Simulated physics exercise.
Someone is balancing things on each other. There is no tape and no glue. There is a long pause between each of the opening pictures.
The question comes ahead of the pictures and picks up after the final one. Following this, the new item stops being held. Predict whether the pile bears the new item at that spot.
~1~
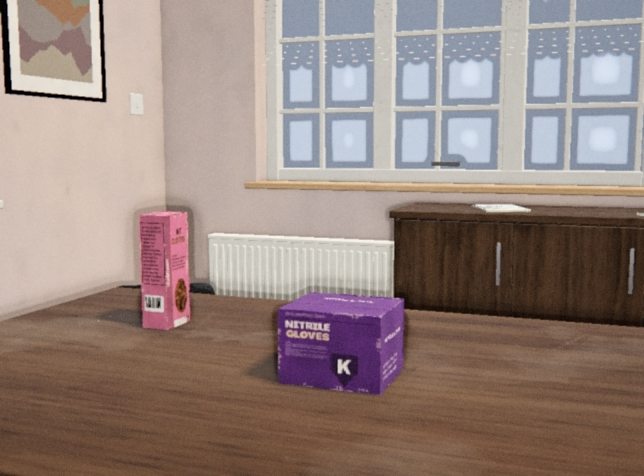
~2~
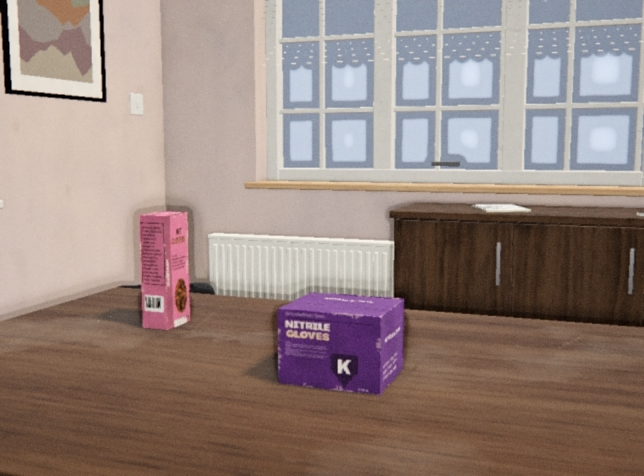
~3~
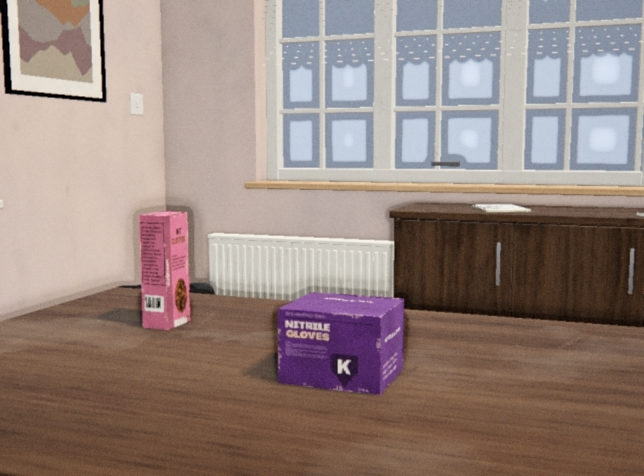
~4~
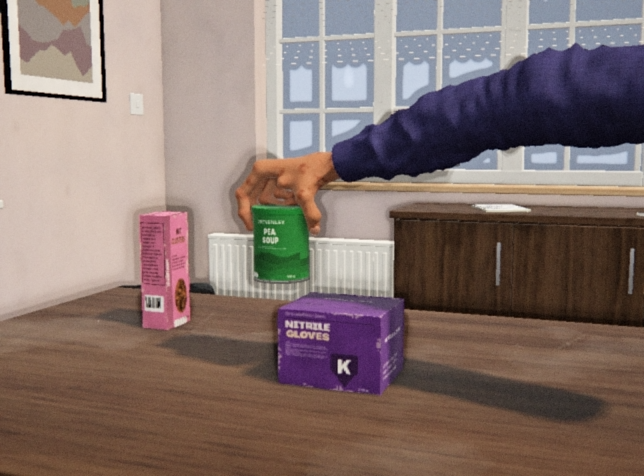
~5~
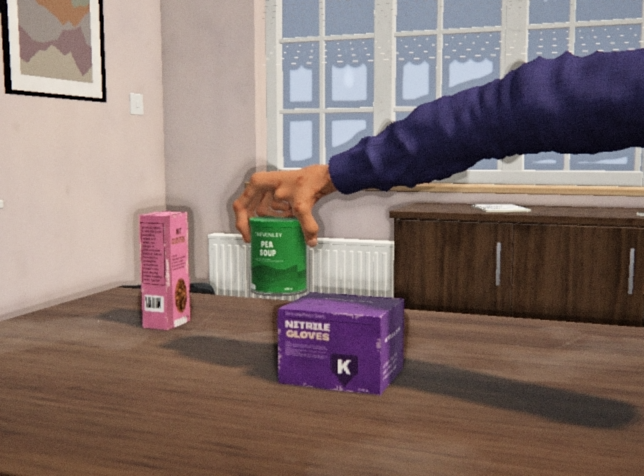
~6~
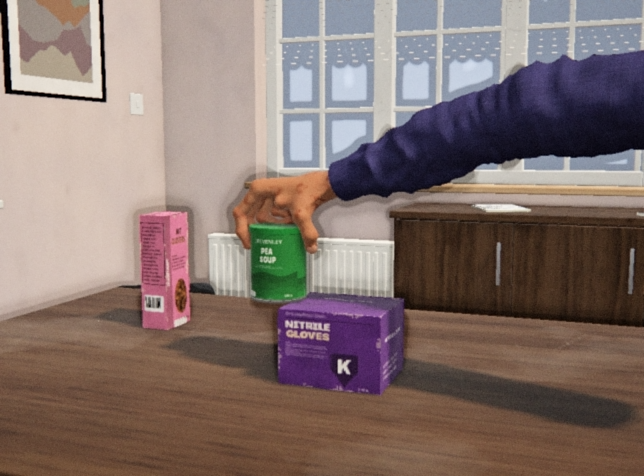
Unstable.
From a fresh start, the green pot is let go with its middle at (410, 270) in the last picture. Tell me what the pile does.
Outcome: The pile is knocked down.
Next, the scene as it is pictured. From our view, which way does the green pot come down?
Leftwards.
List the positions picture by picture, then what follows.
In the first picture, the last thing is not in view yet; pink carton (165, 269).
In the second picture, the last thing is not in view yet; pink carton (165, 269).
In the third picture, the last thing is not in view yet; pink carton (165, 269).
The fourth picture shows coming down; green pot (281, 243); pink carton (165, 269).
The fifth picture shows coming down; green pot (279, 255); pink carton (165, 269).
The sixth picture shows set down, still held; green pot (279, 262); pink carton (165, 269).
Then, 0.30 s past the last view, green pot now fallen.
Then, 0.40 s past the last view, things are still on the move.
Then, 0.50 s past the last view, as before.
Then, 2.00 s past the last view, nothing new.
Finally, fallen, green pot; the other 2 still in place. Final places as the last picture's camera would see them, green pot near (224, 337). The pile loses its balance.
